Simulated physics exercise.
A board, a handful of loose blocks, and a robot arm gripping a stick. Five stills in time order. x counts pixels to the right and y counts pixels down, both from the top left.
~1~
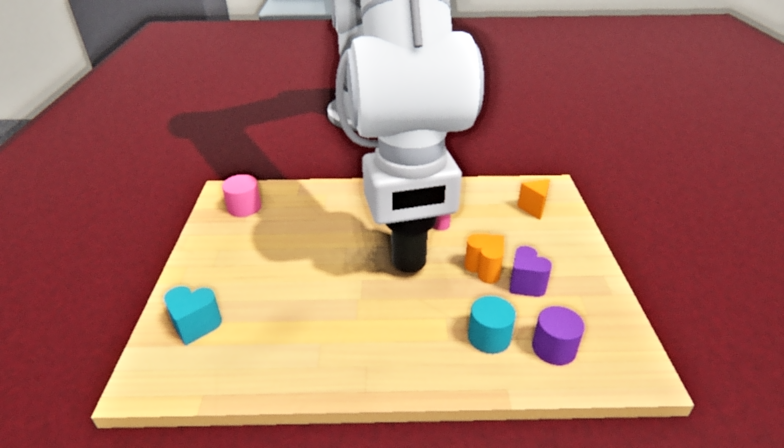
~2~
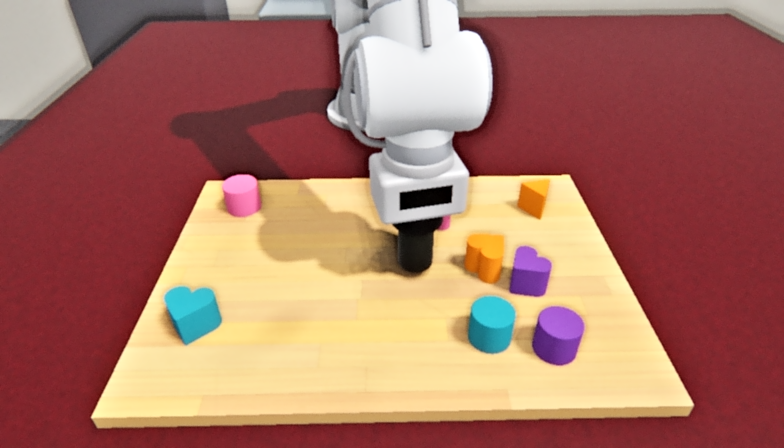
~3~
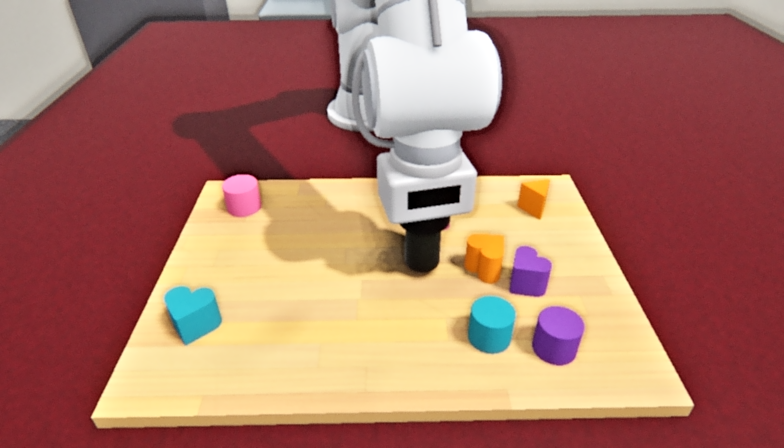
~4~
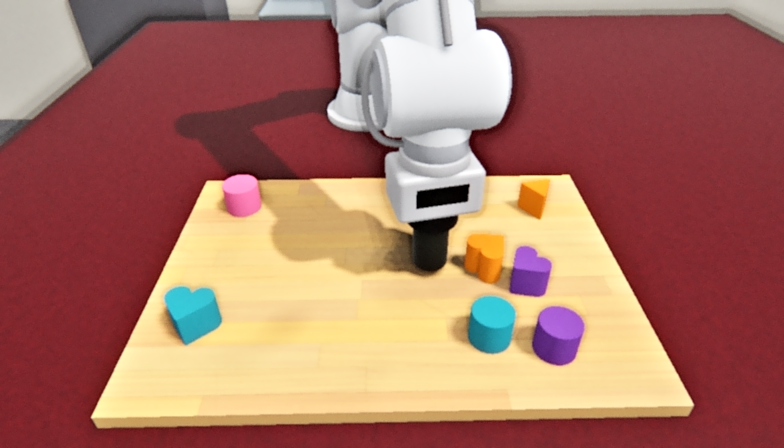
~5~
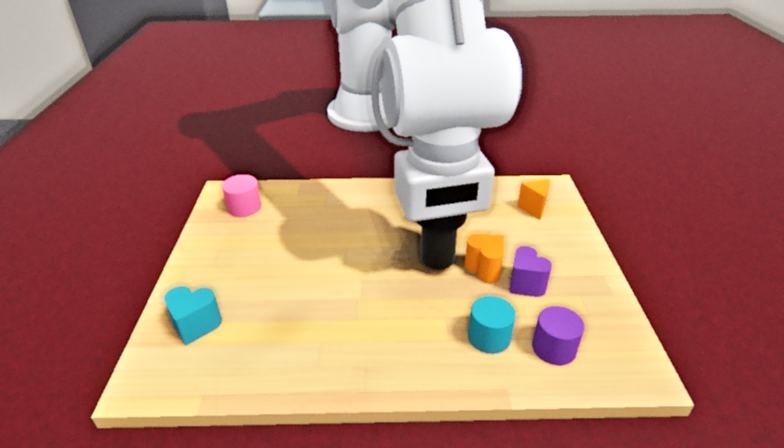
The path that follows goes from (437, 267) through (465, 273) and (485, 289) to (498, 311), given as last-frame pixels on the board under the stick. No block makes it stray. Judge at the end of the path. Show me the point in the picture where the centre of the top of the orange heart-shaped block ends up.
It is at (508, 245).
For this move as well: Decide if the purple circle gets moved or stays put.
Right where it was.
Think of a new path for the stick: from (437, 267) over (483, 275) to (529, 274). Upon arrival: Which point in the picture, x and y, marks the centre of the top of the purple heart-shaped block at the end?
At the end it should sit near (565, 267).
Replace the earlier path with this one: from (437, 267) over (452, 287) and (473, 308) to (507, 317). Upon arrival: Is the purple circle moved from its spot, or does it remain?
It's unmoved.
On the path given first. One third of the way, stick (466, 266); orange heart-shaped block (505, 245); purple heart-shaped block (535, 260).
Two thirds of the way, stick (486, 283); orange heart-shaped block (508, 245); purple heart-shaped block (537, 261).
At the end, stick (499, 303); orange heart-shaped block (508, 245); turquoise circle unmoved; purple heart-shaped block (537, 261); purple circle unmoved.
